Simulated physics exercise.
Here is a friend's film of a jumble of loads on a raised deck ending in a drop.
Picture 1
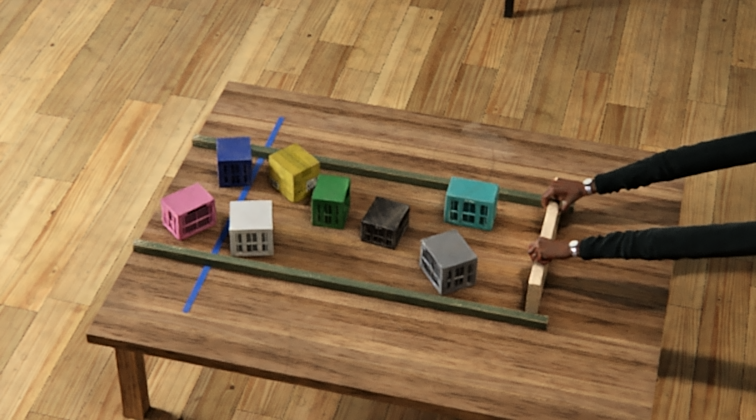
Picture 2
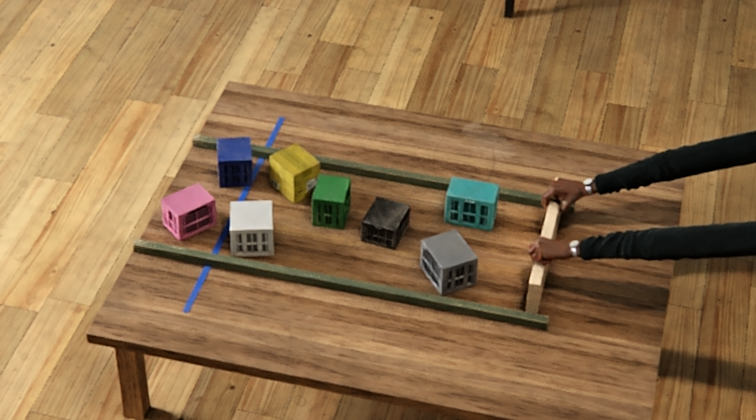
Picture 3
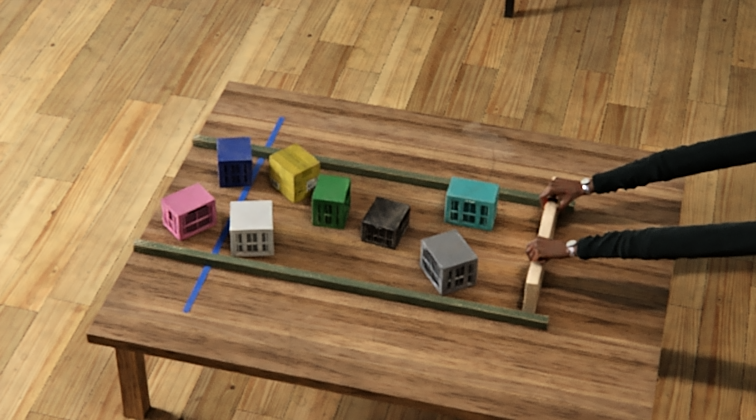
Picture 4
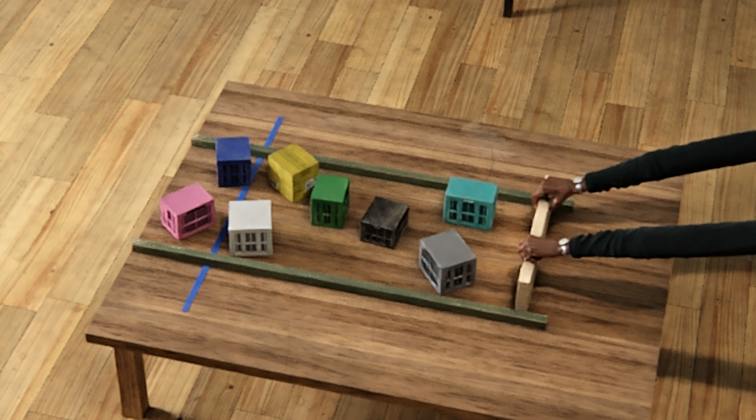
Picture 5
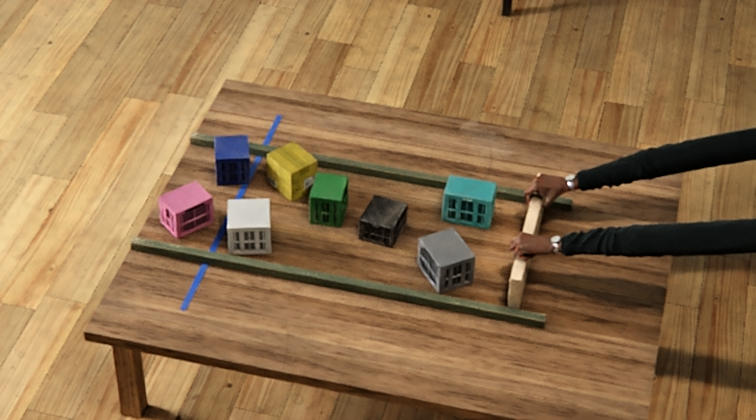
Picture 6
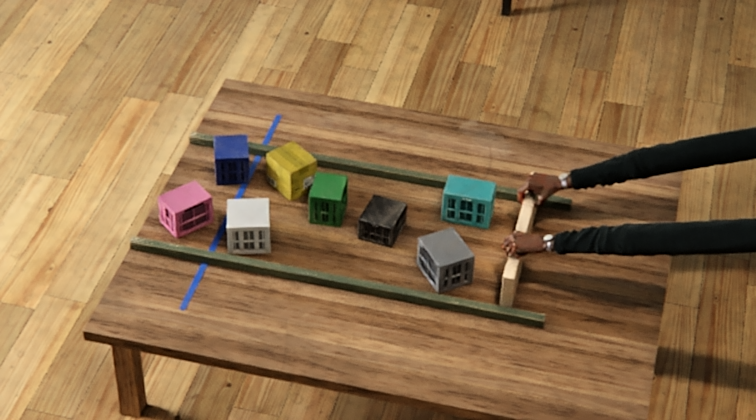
Two hands sliding a wooden plank slowly left between green rails on a wooden table, toward eight coloured crates that stay still.
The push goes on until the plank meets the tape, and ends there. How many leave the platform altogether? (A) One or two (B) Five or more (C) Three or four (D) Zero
A.
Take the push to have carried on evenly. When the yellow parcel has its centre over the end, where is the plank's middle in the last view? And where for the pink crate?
I'd say about (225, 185) for the first one and about (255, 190) for the second.
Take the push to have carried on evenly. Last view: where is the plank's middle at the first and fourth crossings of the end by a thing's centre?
It sits around (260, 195) and after that around (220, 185).
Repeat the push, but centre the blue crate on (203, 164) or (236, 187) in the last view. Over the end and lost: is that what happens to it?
Place by place, it comes down; is lost.
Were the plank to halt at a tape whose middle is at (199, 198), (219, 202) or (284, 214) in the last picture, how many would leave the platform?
Going through them in order, you'd see 5, 3 and 0.
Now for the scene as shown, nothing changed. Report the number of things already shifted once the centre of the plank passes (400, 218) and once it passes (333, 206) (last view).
That gives 3 for the first and 5 for the second.
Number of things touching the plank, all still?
That would be 3 of them.
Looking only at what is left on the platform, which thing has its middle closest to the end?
Yellow parcel.
Soon after, none off yet; pink crate at rest near (186, 209); blue crate at rest near (232, 160); white crate at rest near (249, 226).
Then, none off yet; pink crate moved a little near (176, 208); blue crate moved about its own width near (207, 156); white crate moved about its own width near (218, 220).
By the end, the number that fall off is one or two; fallen, blue crate and pink crate.
